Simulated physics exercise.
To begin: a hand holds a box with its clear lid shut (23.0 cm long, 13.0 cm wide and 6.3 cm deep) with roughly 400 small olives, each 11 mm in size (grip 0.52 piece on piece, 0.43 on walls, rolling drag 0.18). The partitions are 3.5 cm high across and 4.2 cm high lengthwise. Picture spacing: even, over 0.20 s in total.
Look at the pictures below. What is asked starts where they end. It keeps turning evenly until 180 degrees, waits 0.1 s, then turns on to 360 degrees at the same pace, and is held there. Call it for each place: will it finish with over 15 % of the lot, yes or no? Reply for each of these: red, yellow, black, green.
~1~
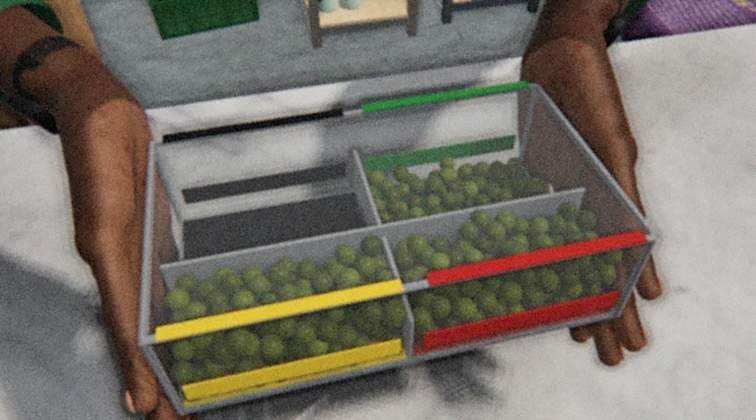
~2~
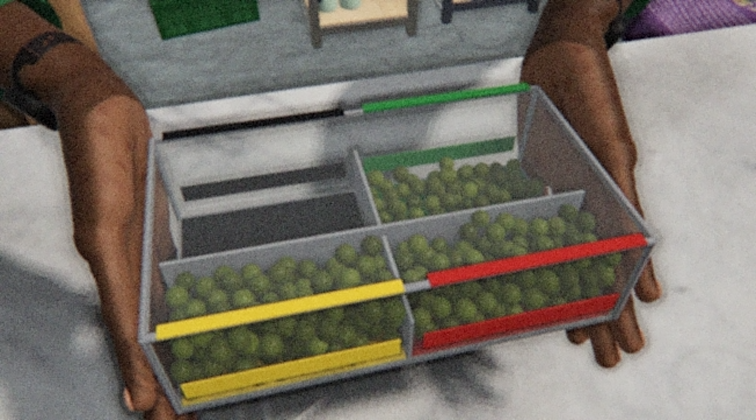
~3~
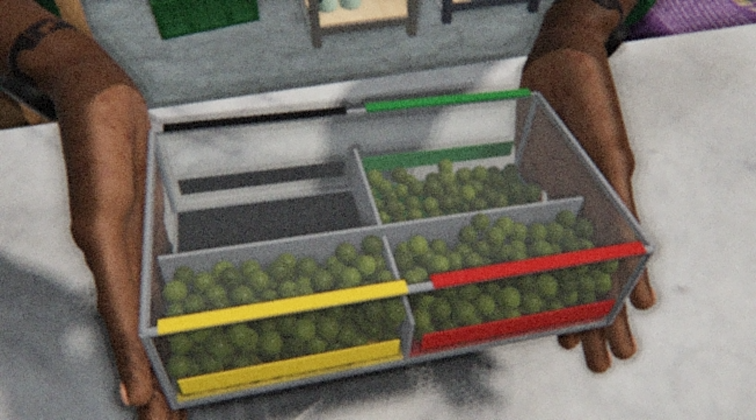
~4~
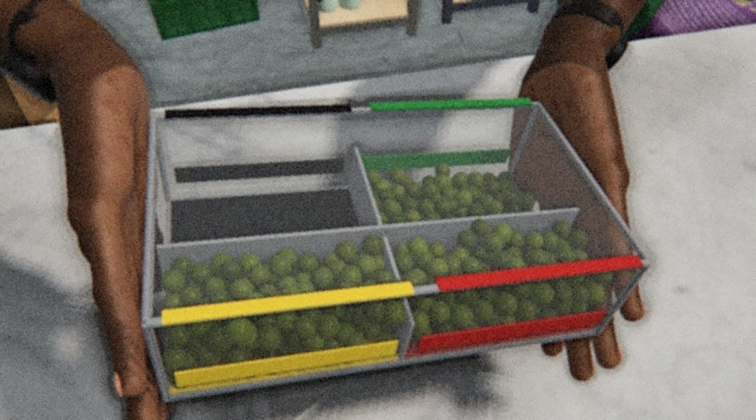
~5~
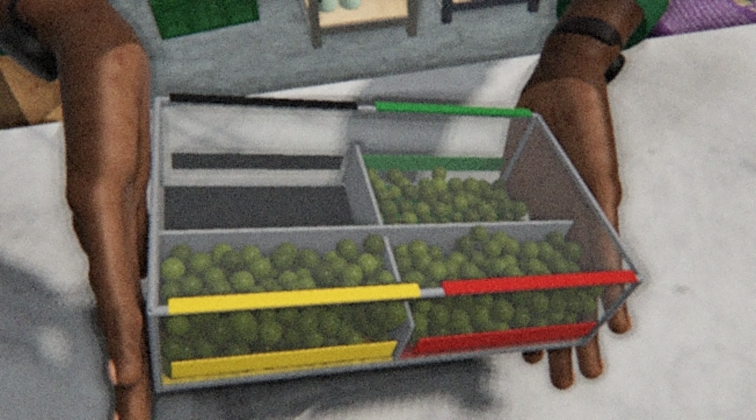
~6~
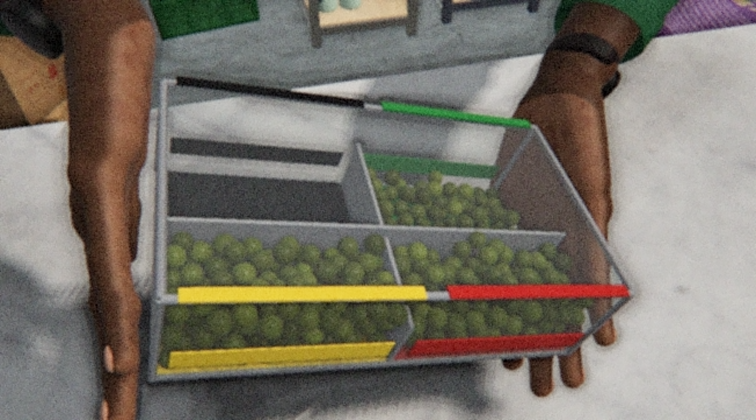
Red - yes, yellow - yes, black - yes, green - no.
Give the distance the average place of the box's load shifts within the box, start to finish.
Around 5.0 centimetres.
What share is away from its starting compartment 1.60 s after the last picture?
Close to 15 in a hundred.
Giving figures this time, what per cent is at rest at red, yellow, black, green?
Final tally in a hundred - red 35, yellow 30, black 35, green 0.
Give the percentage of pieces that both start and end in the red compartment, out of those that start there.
Kept share: Approx. 80 per cent.
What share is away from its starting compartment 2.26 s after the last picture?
Share away from original compartment at stated time: Approx. 40 %.
Then, 0.87 s after the last picture, tilt 139 degrees; red 50 %, yellow 30 %, green 25 %; middle of all pieces near (321, 285).
Then, 1.60 s after the last picture, tilt 151 degrees; red 50 %, yellow 25 %, green 25 %; middle of all pieces near (301, 230).
Then, 2.26 s after the last picture, tilt 60 degrees; red 35 %, yellow 30 %, black 35 %; middle of all pieces near (347, 293).
Then, 2.90 s after the last picture, tilt 0 degrees; red 35 %, yellow 30 %, black 35 %; middle of all pieces near (319, 267).
In the end, red 35 %, yellow 30 %, black 35 %, green 0 %.
